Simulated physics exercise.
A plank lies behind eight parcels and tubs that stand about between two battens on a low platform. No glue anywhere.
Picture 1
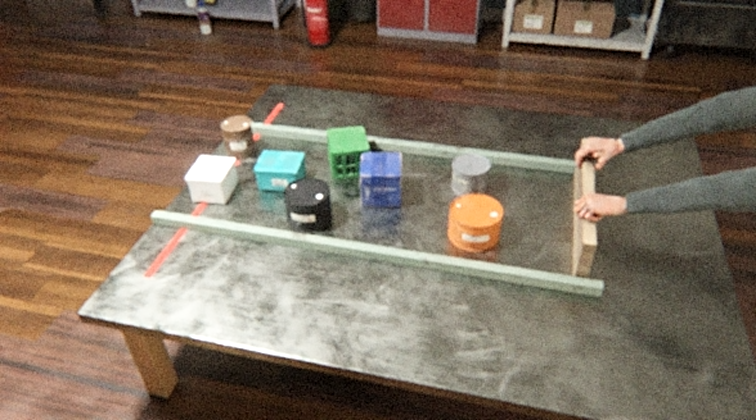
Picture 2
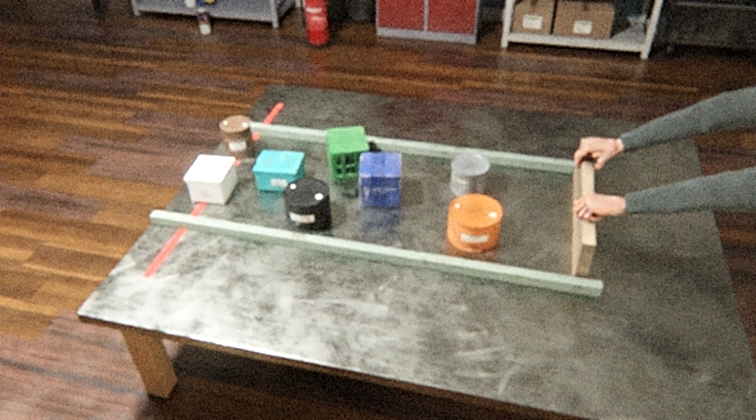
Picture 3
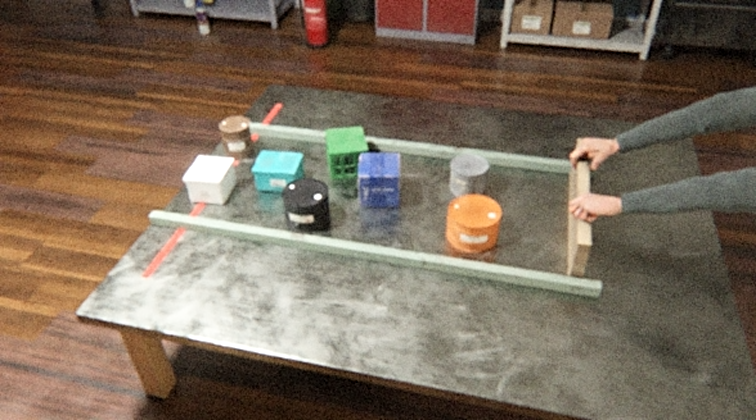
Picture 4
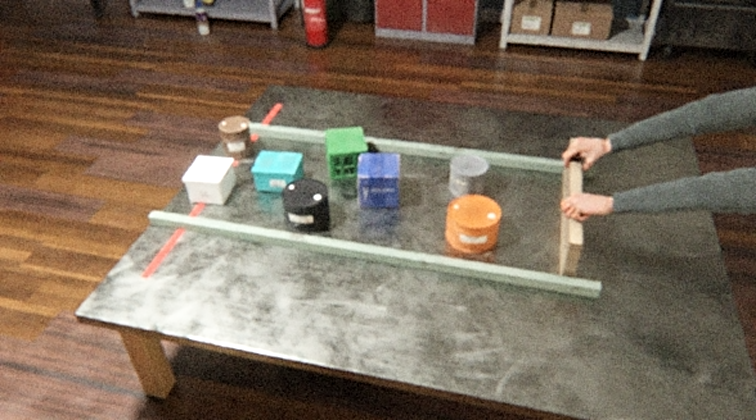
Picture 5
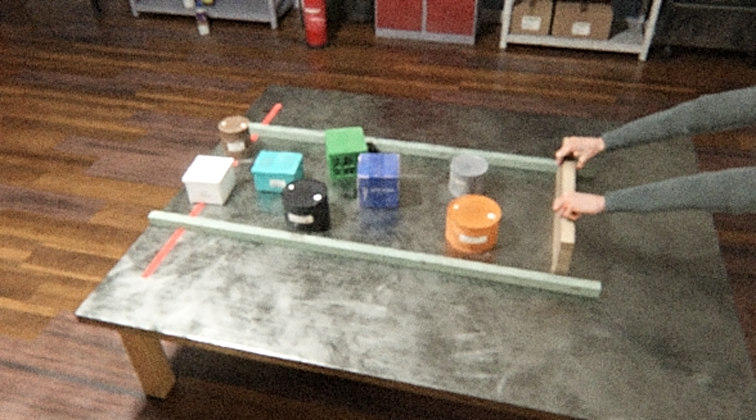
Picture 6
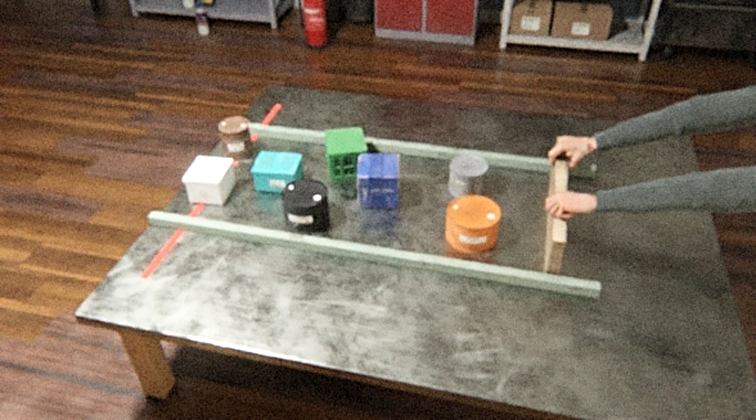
Wooden plank sliding slowly left between two battens, pushed by two hands, while the tubs and boxes ahead of it stay still.
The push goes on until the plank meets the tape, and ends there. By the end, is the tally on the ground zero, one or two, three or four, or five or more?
The tally on the ground is five or more.
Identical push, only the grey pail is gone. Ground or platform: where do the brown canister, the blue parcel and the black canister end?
Outcome: Brown canister ends up off; blue parcel is not lost; black canister ends up off.
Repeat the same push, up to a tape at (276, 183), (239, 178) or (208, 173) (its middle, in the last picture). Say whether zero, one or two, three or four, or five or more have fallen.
In the order of the places given: One or two; either three or four; five or over.
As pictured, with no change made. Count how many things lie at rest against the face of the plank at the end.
Contact count: 2.
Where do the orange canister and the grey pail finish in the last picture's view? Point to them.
In the last picture the orange canister sits around (181, 186) and the grey pail around (220, 146).
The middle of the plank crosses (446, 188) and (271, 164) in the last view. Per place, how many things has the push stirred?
I get 2 at the one place and 8 at the other.
Early on, none off yet; brown canister at rest near (237, 140); white tote at rest near (211, 181); turquoise tote at rest near (279, 173).
A while later, none off yet; brown canister at rest near (237, 140); white tote travelled a little near (201, 183); turquoise tote travelled about its own width near (244, 171).
Finally, the number that fall off is five or more; lost, blue parcel, green crate, black canister, turquoise tote, white tote and brown canister.
